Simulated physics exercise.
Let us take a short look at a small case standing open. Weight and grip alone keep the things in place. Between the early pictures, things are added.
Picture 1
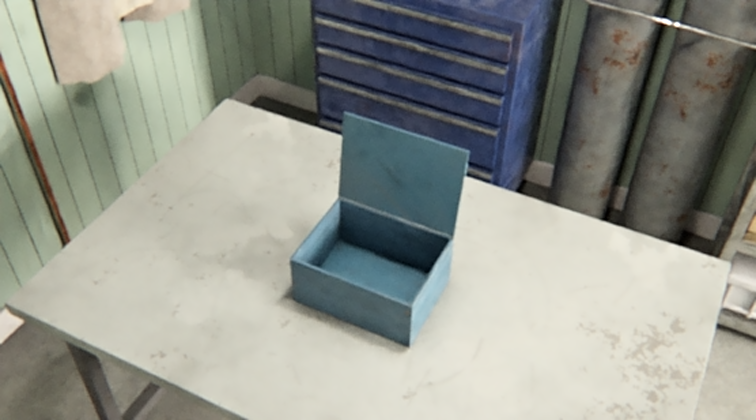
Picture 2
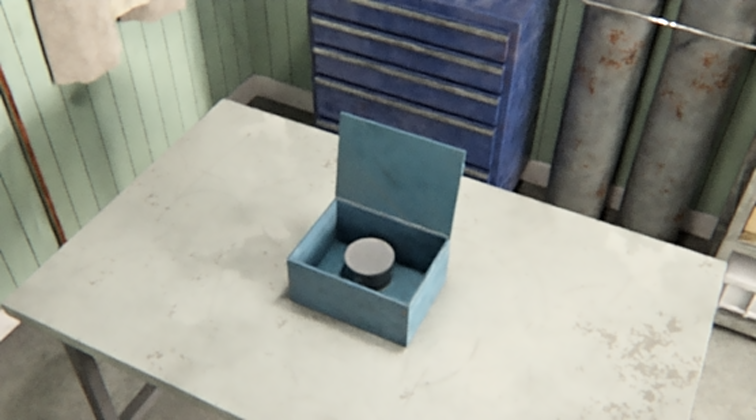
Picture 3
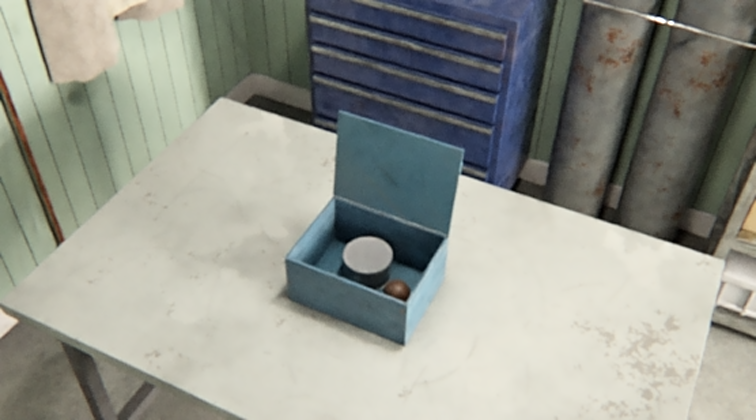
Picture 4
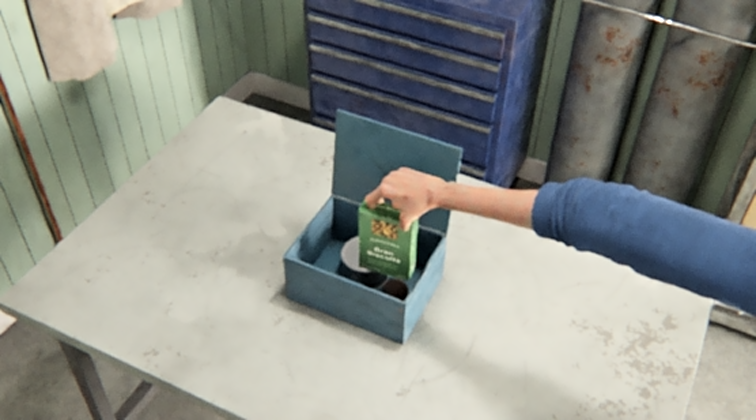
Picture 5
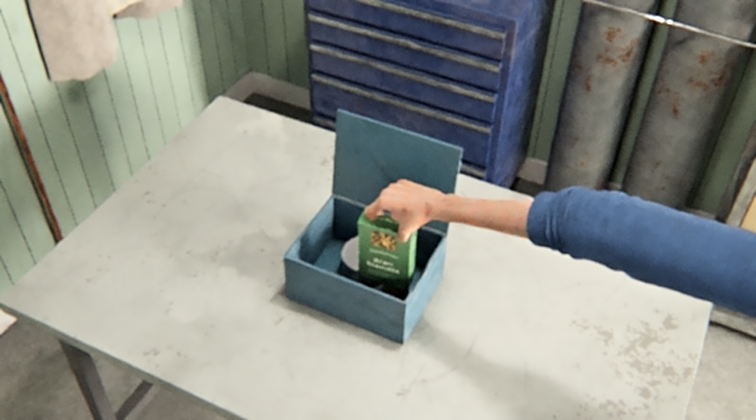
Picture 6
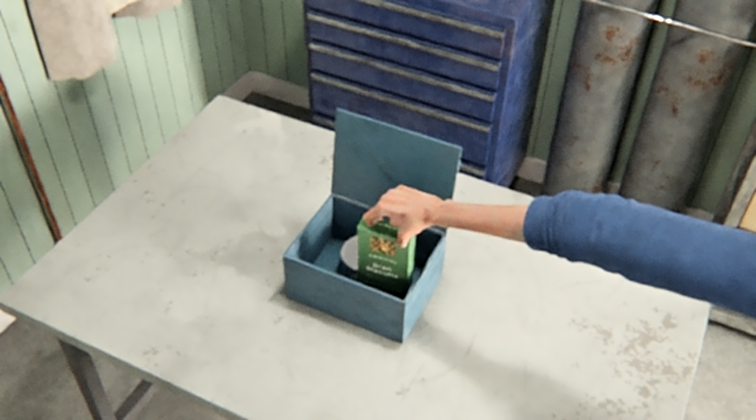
Round tin and small brown ball appearing in open blue box on table, then hand lowering green packet in beside them.
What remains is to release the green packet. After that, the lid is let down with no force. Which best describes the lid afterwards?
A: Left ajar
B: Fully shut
Option A: Left ajar.
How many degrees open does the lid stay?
I'd say roughly 14 degrees above the rim.
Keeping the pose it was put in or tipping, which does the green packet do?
At the finish the green packet goes crooked.
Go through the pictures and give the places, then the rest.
In the first picture, the last thing is not in view yet.
In the second picture, the last thing is not in view yet.
In the third picture, the last thing is not in view yet.
In the fourth picture, still above its spot; green packet (388, 241).
In the fifth picture, still above its spot; green packet (387, 251).
In the sixth picture, in place under the hand; green packet (386, 257).
Then, 0.50 s past the last view, green packet rocked 40° from its first pose near (382, 281); brown ball displaced about its own width.
Then, 1.30 s past the last view, lid 82° above the rim; green packet rocked 37° from its first pose near (380, 282); brown ball displaced about its own width.
Then, 1.60 s past the last view, lid 58° above the rim; green packet rocked 37° from its first pose near (380, 282); brown ball displaced about its own width.
Then, 1.90 s past the last view, lid 18° above the rim; green packet rocked 38° from its first pose near (380, 282); brown ball displaced about its own width.
Finally, lid 15° above the rim; down or leaning hard in the box, green packet; moved from the start, brown ball; grey tub still in place. Final places as the last picture's camera would see them, green packet near (382, 278).
